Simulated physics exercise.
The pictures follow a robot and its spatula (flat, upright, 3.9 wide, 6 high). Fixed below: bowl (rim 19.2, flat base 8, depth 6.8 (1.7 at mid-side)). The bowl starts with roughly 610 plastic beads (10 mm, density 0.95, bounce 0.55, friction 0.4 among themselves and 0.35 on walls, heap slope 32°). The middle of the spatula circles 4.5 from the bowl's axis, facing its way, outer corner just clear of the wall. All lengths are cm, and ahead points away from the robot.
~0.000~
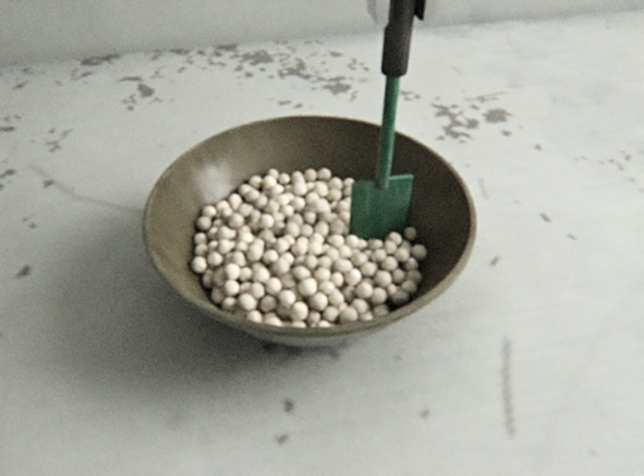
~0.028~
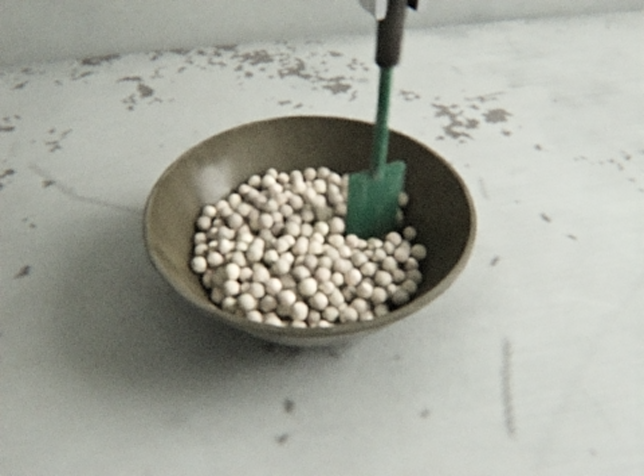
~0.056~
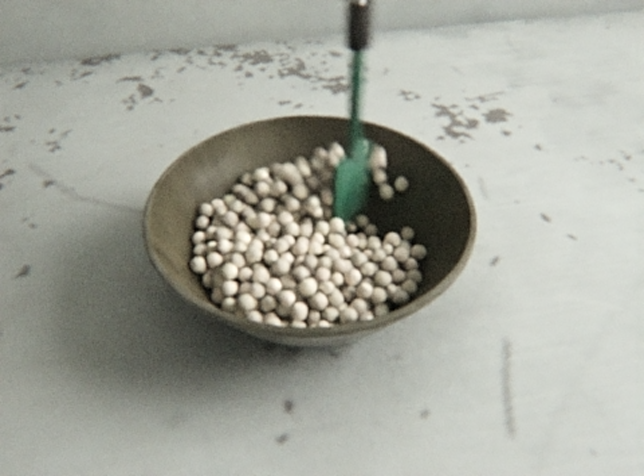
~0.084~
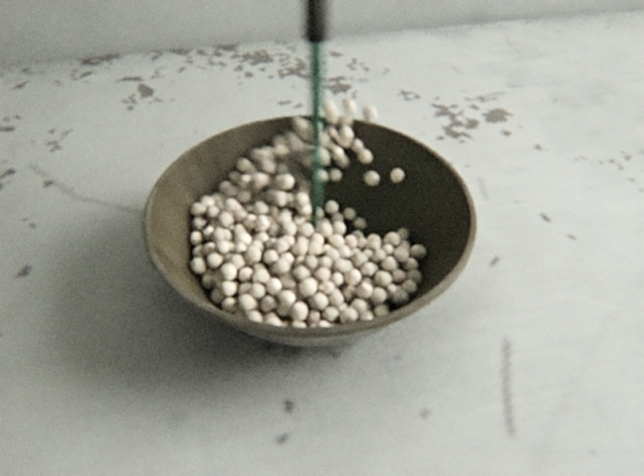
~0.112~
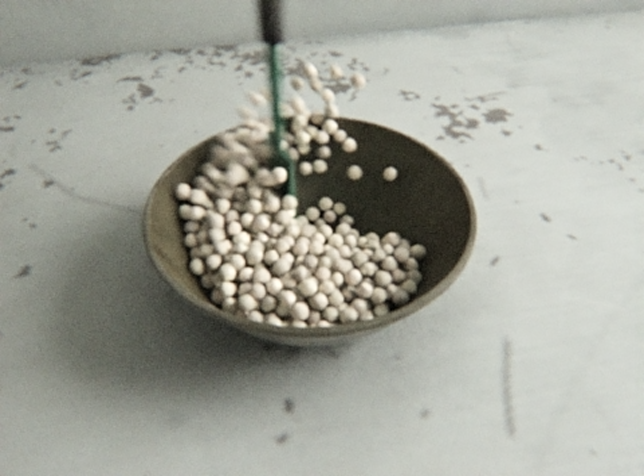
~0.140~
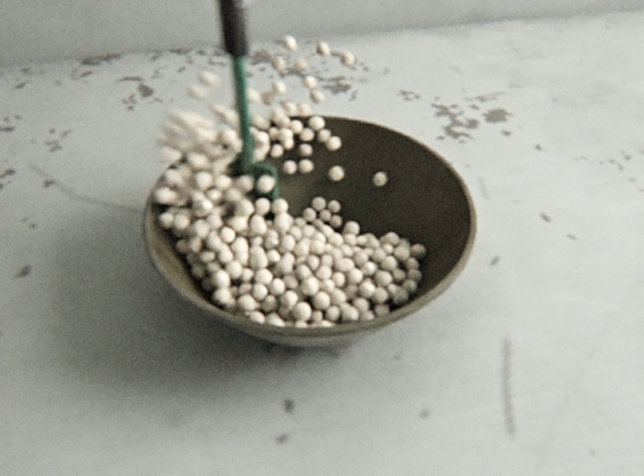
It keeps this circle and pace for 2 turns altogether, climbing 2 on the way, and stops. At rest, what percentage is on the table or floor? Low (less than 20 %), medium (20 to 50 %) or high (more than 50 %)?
Answer: Medium; 20 to 50 % of the plastic beads finish on the table or floor.
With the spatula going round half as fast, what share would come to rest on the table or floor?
Then about 10 per cent.
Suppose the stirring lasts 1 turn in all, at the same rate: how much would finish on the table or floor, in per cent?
Then about 30 per cent.
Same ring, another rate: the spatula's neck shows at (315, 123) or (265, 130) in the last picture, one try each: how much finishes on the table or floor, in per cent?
About 10 and 30 per cent.
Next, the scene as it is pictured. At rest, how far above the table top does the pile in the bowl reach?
About 5.0 cm.
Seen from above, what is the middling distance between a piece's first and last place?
Some 10 cm.
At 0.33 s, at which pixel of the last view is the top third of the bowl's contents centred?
Near (401, 204).
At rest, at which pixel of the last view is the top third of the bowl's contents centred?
Around (300, 233).
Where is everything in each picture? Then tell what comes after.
Spatula neck at (385, 159), 0° round; upper third of the load around (299, 243), from x 200 to 420, top at y 175; 612 in the bowl, in the first frame.
Spatula neck at (379, 150), 12° round; upper third of the load around (301, 241), from x 200 to 420, top at y 175, in the second frame.
Spatula neck at (354, 132), 41° round; upper third of the load around (300, 220), from x 200 to 420, top at y 150, in the third frame.
Spatula neck at (316, 123), 74° round; upper third of the load around (286, 204), from x 195 to 420, top at y 105, in the fourth frame.
Spatula neck at (278, 126), 106° round; upper third of the load around (258, 192), from x 185 to 420, top at y 70; 607 in the bowl, 5 in flight or on the tool, in the fifth frame.
Spatula neck at (246, 140), 138° round; upper third of the load around (228, 193), from x 160 to 420, top at y 45; 600 in the bowl, 12 in flight or on the tool, in the sixth frame.
After 0.33 s, 2° round, highest piece 17 above the table; 442 in the bowl, 60 on the table or floor, 110 in flight or on the tool.
After 0.53 s, 225° round, highest piece 9 above the table; 392 in the bowl, 183 on the table or floor, 37 in flight or on the tool.
After 0.82 s, 0° round, highest piece 5 above the table; 390 in the bowl, 222 on the table or floor.
After 1.52 s, 0° round, highest piece 5 above the table; 390 in the bowl, 222 on the table or floor.
At rest, 390 in the bowl, 222 on the table or floor. That is 36 % on the table or floor.
